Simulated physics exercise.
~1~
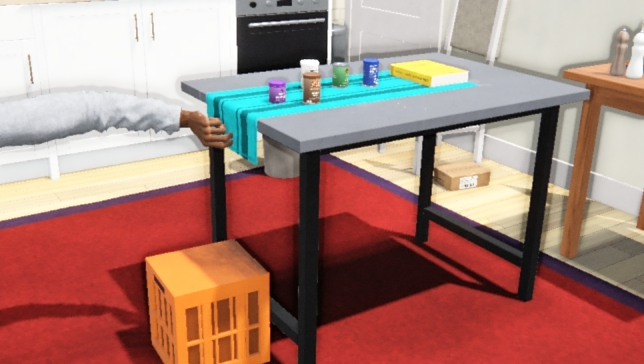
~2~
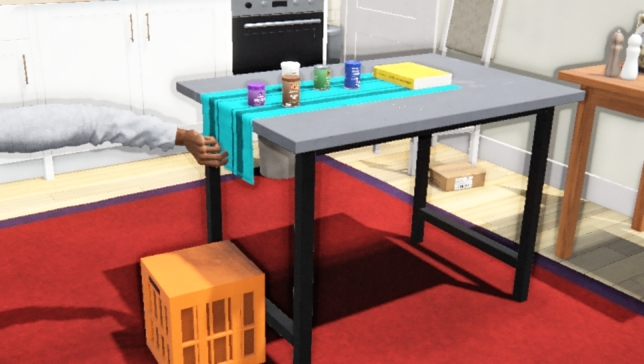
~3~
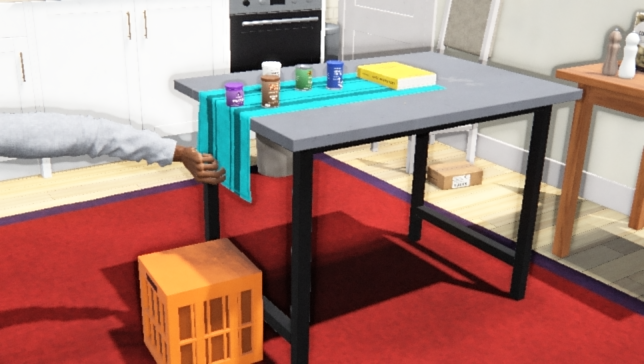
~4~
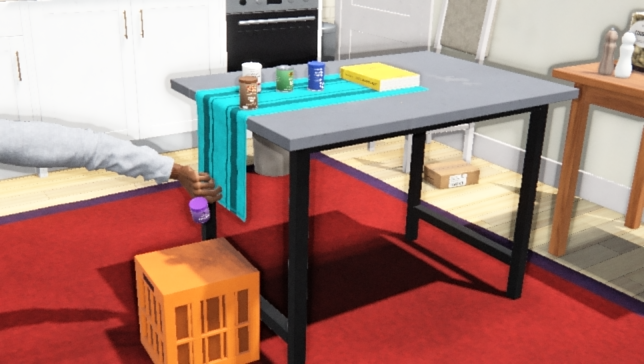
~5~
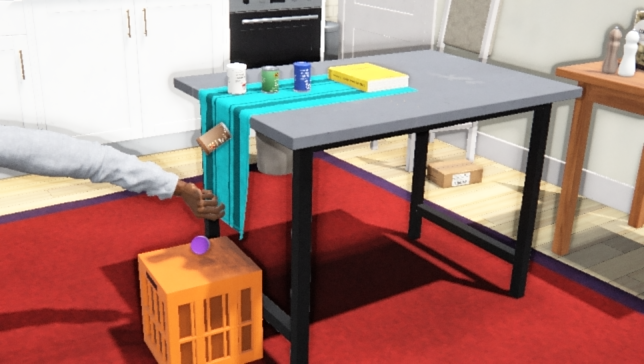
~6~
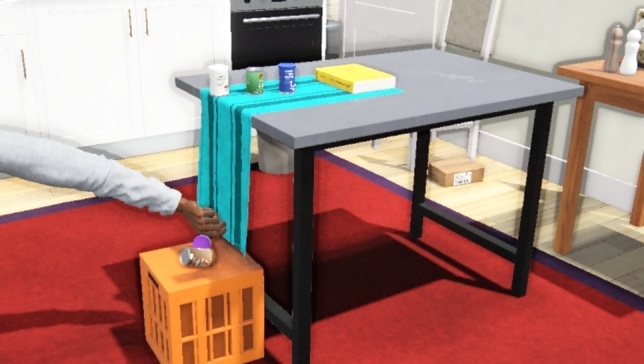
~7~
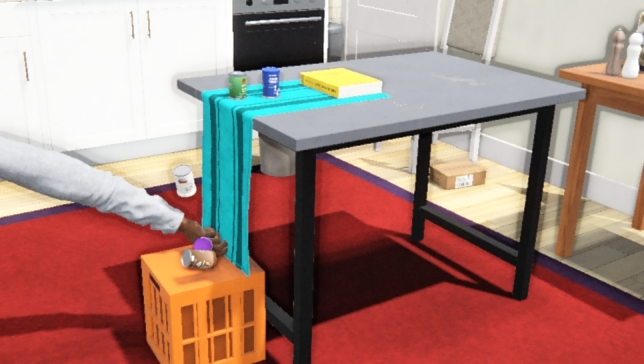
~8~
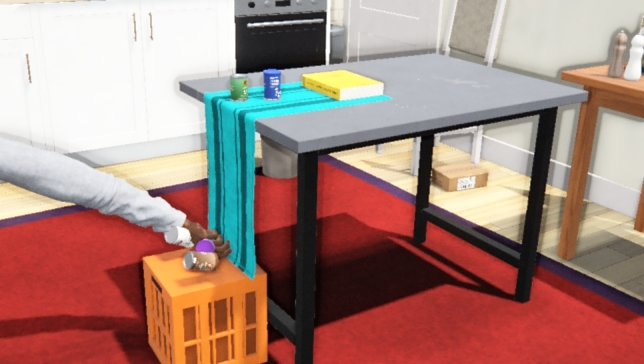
In a kitchen, a hand drawing a turquoise runner down off a grey table, purple, brown and white containers falling onto an orange crate.
